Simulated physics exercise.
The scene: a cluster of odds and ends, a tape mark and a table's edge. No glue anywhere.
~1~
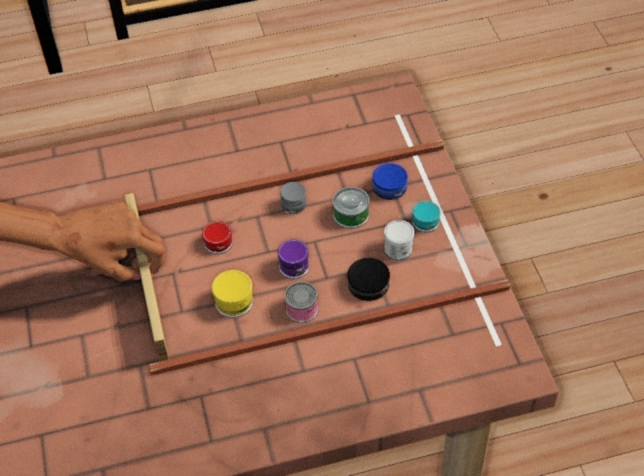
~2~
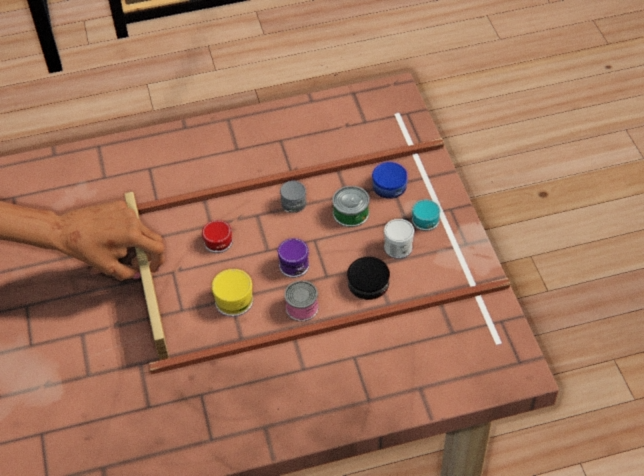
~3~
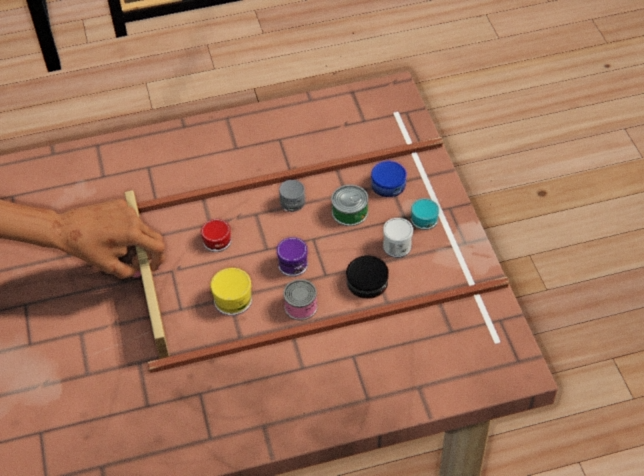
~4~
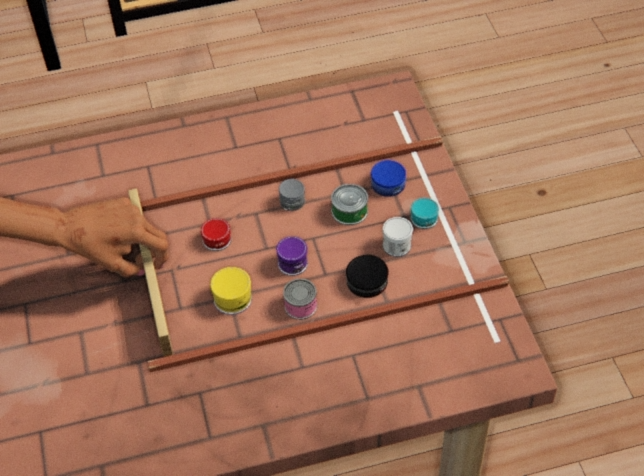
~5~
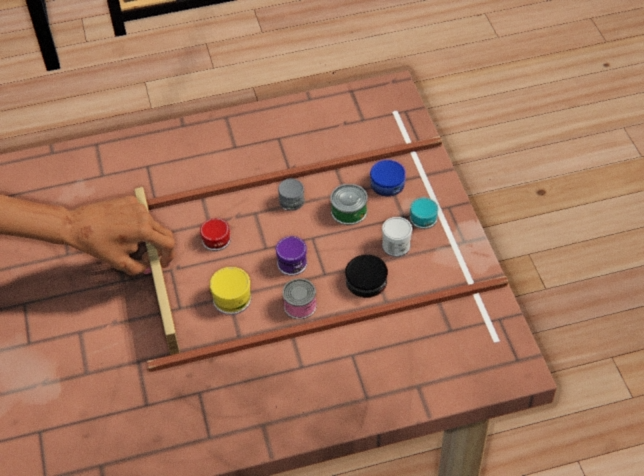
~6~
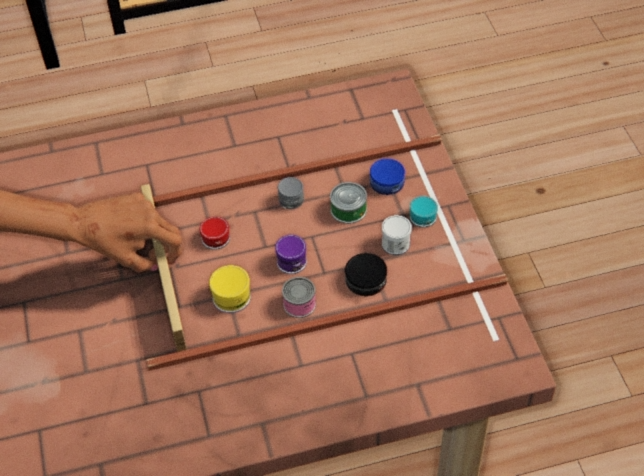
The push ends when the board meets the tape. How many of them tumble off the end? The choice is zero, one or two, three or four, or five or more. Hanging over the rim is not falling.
Outcome: The number that fall off is five or more.
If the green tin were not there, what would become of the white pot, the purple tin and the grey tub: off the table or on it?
The white pot drops off; the purple tin survives; the grey tub stays on.
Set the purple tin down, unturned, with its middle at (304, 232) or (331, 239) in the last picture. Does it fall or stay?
Place by place, it holds on; holds on.
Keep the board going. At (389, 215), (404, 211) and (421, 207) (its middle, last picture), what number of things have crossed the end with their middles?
Place by place, 0, 0 and 1.
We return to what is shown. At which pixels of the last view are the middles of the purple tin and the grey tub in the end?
Near (456, 207) and (432, 161).
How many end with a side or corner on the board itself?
5 of them.
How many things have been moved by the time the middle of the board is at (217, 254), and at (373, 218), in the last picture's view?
At the one place 2, at the other 10.
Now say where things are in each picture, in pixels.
Turquoise tin (426, 217); blue tub (390, 182); white pot (399, 241); board (146, 275); tape (444, 220), in the first frame.
Blue tub (390, 180); black tub (369, 278), in the second frame.
White pot (398, 238); green tin (350, 205), in the third frame.
Turquoise tin (425, 214); yellow tin (232, 291), in the fourth frame.
Blue tub (388, 178); board (157, 269), in the fifth frame.
Turquoise tin (424, 212); blue tub (387, 177); white pot (396, 235); board (163, 266); tape (441, 215), in the sixth frame.
Early on, none off yet; turquoise tin at rest near (424, 212); blue tub at rest near (387, 177); white pot at rest near (396, 235).
A while later, none off yet; turquoise tin at rest near (424, 212); blue tub moving near (394, 172); white pot moving near (403, 232).
Finally, the number that fall off is five or more; lost, black tub, green tin, white pot, blue tub and turquoise tin.
